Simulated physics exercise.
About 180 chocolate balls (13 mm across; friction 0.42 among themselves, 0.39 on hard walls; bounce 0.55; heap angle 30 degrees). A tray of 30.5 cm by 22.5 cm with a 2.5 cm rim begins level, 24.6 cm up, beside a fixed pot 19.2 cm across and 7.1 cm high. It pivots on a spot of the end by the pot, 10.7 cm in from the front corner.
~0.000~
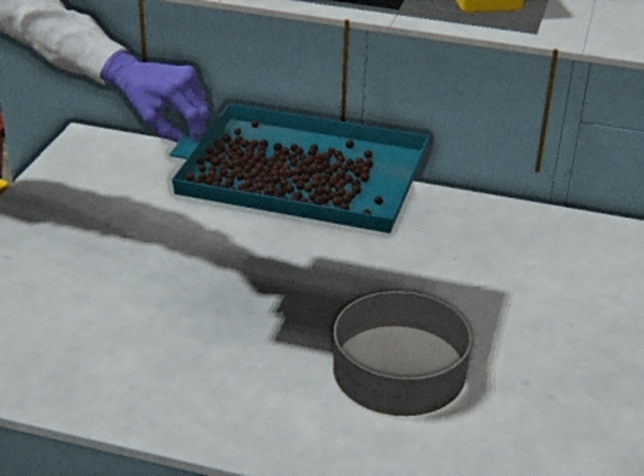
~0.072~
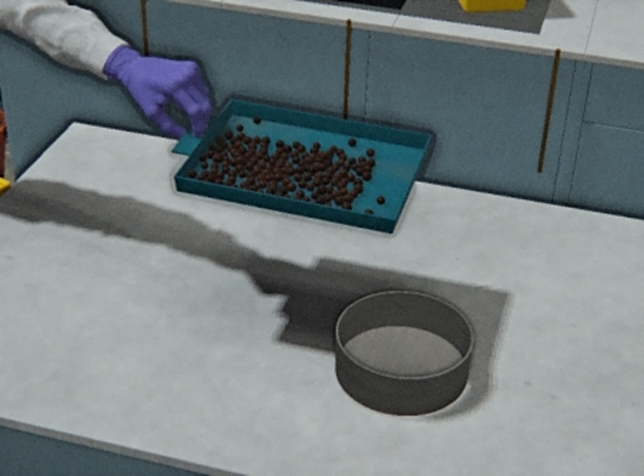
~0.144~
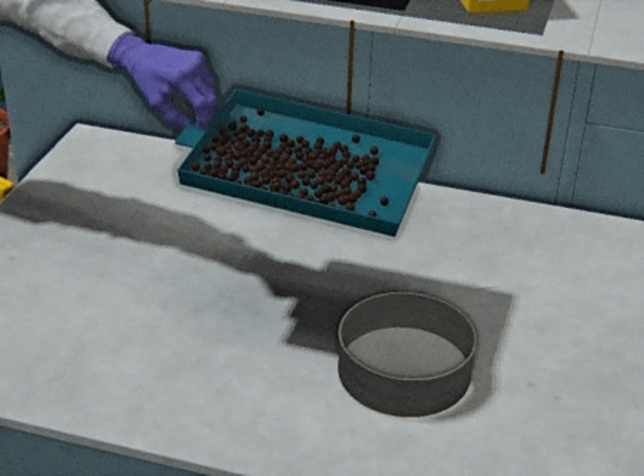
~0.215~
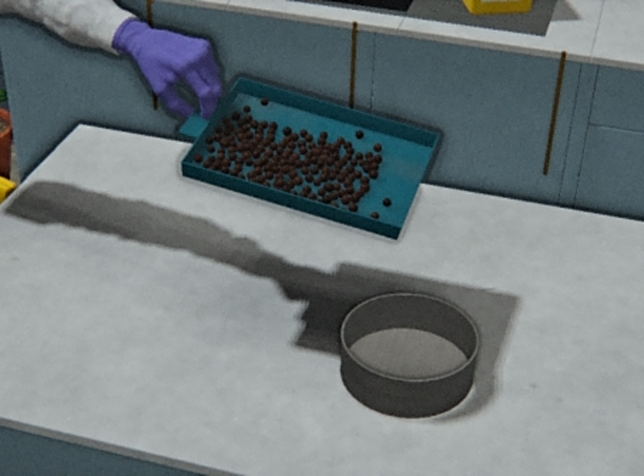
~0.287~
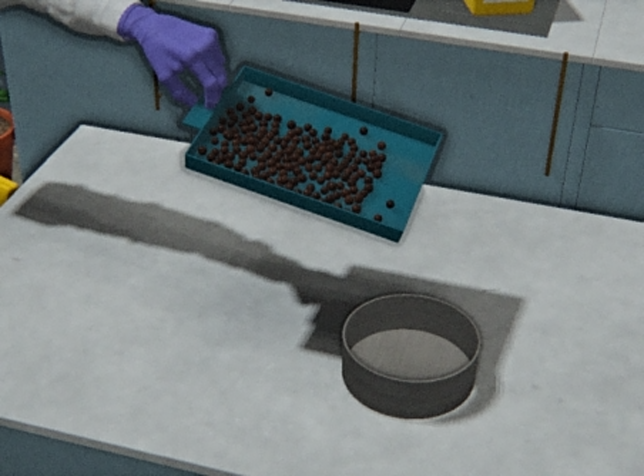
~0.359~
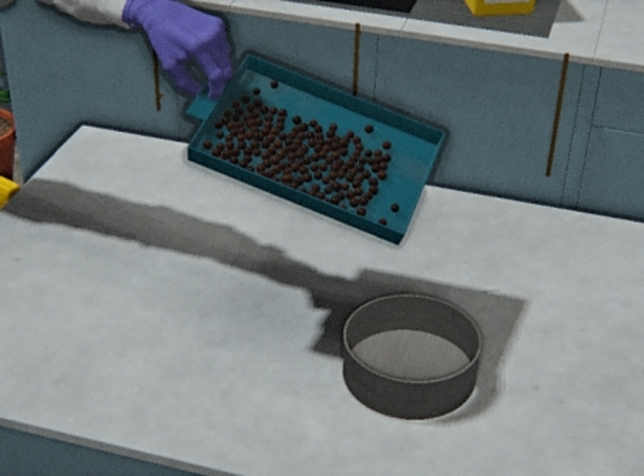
On a pale worktop, a purple-gloved hand at the left end of a teal tray of small brown balls tilted it steadily, right end lower, behind a round grey pot, while the balls barely shifted.
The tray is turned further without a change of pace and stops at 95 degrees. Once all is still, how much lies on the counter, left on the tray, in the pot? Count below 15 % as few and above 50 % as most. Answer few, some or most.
Counter few, tray few, pot most.
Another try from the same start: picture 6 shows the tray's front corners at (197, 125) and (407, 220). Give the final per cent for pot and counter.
Pot 30, counter 70.
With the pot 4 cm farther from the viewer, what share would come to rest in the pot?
It would be near 90 per cent.
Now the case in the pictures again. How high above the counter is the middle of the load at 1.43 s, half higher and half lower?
Roughly 30 cm.
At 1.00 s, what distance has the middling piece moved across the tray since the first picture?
About 8 cm.
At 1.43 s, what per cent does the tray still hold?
Roughly 100 per cent.
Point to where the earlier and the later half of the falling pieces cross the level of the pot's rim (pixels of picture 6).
At about (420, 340), then at (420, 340).
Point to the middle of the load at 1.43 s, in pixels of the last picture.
Near (381, 180).
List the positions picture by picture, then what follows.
Tray tilt 0 degrees, front corners at (174, 179) and (391, 218); middle of the pieces at (283, 173); pot at (403, 333), in the first frame.
Tray tilt 1 degrees, front corners at (176, 176) and (393, 218); middle of the pieces at (285, 171), in the second frame.
Tray tilt 5 degrees, front corners at (180, 169) and (397, 222), lowest corner right front; middle of the pieces at (288, 167), in the third frame.
Tray tilt 9 degrees, front corners at (184, 161) and (400, 226), lowest corner right front; middle of the pieces at (292, 163), in the fourth frame.
Tray tilt 13 degrees, front corners at (187, 154) and (402, 229), lowest corner right front; middle of the pieces at (295, 158), in the fifth frame.
Tray tilt 17 degrees, front corners at (191, 146) and (403, 233), lowest corner right front; middle of the pieces at (300, 155); pot at (412, 336). The tray's pace is about 55 degrees a second, in the sixth frame.
After 1.00 s, tilt 53 degrees; the tray holds 100 %, the pot 0 %.
After 1.43 s, tilt 78 degrees; the tray holds 100 %, the pot 0 %.
After 1.94 s, tilt 95 degrees; the tray holds 15 %, the pot 70 %.
At rest (3.2 s), counter 0 %, tray 0 %, pot 100 %.
